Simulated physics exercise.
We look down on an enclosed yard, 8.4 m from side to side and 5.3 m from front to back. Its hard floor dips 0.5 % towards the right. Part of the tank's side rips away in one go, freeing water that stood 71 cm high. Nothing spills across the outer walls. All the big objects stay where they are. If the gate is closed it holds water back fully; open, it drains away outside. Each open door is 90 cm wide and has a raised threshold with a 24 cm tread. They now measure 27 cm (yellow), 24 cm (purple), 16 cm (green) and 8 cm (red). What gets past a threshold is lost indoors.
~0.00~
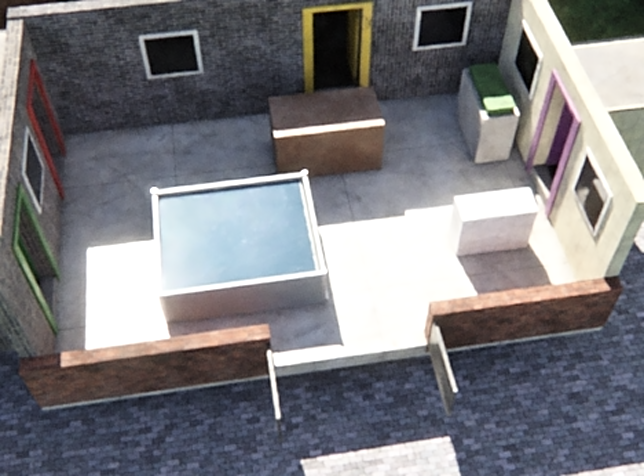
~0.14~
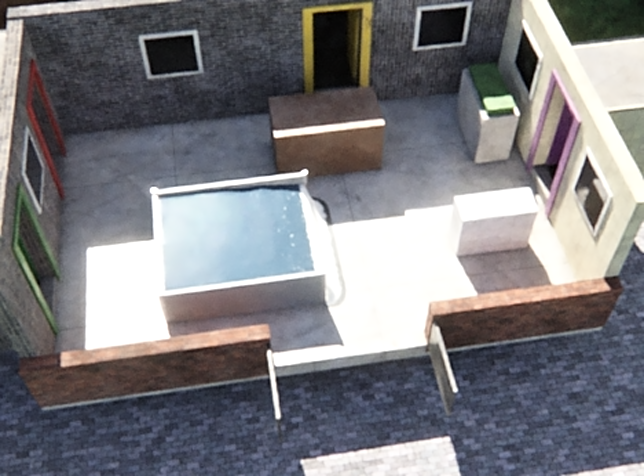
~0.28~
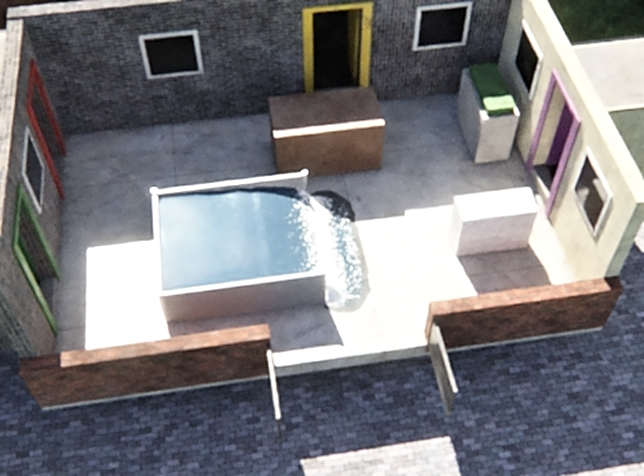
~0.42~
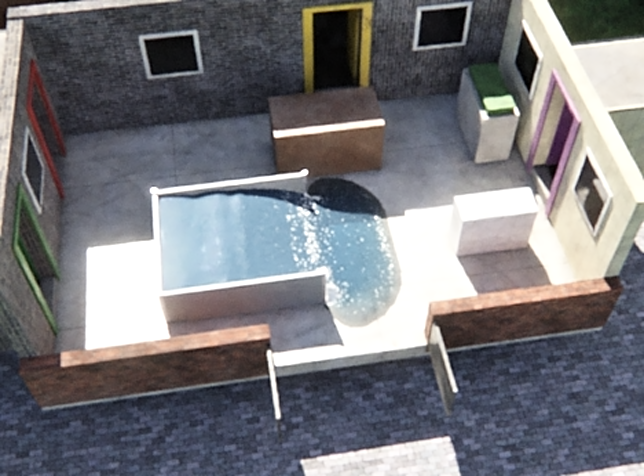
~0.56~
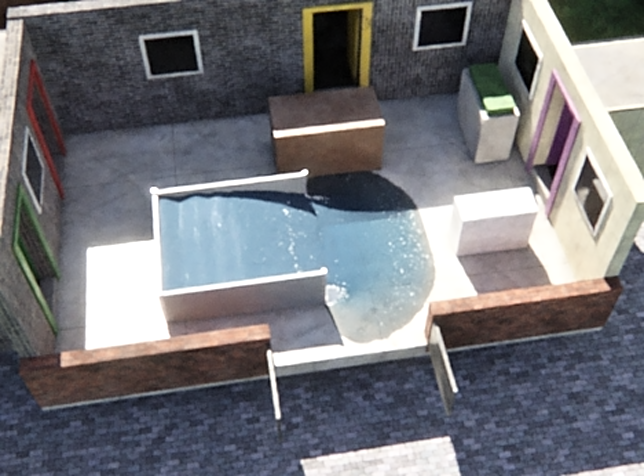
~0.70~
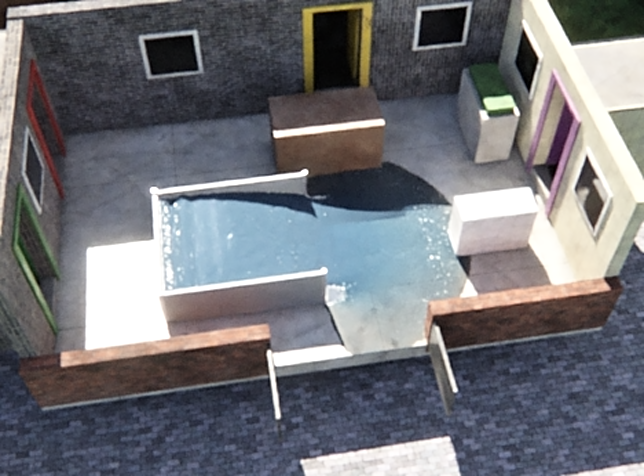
Water bursting through the right side of a raised tank in a walled yard, spreading across the pale floor to a white block.
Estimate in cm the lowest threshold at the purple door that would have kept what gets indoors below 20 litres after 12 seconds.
It would have to be roughly 31 cm high.
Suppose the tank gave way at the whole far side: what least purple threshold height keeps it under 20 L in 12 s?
Some 12.5 cm.
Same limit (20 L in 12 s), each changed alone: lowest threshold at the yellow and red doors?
About 10.5 cm at yellow and 12.5 cm at red.
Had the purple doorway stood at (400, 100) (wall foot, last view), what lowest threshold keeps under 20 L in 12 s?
Roughly 20 cm.
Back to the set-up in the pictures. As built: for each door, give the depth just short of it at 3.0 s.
In cm: Yellow 0, purple 36, green 0, red 0.
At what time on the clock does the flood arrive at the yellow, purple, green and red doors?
Yellow 3.2 s, purple 1.1 s, green 8.0 s, red 6.5 s.
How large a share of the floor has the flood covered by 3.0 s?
Near 45 per cent is wet.
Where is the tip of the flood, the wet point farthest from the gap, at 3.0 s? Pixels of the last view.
Near (489, 91).
After 1.4 s water covers 40 % of the floor, deepest (43 cm) near (447, 244); 31 cm at the purple door, 0 litres in over its 24 cm threshold.
After 3.0 s water covers 45 % of the floor, deepest (48 cm) near (528, 233); 36 cm at the purple door, 45 litres in over its 24 cm threshold.
After 12.0 s water covers 95 % of the floor, deepest (10 cm) near (559, 256); 8 cm at the purple door, 89 litres in over its 24 cm threshold.
At the purple door as built, the water arrived by 1.2 s and peaked near 37 cm at 3.2 s.
Run again over the same 12 s with other heights there, 52 litres in over 27 cm, 4 litres over 36.5 cm. The limit of 20 litres is kept from about 31 cm up.
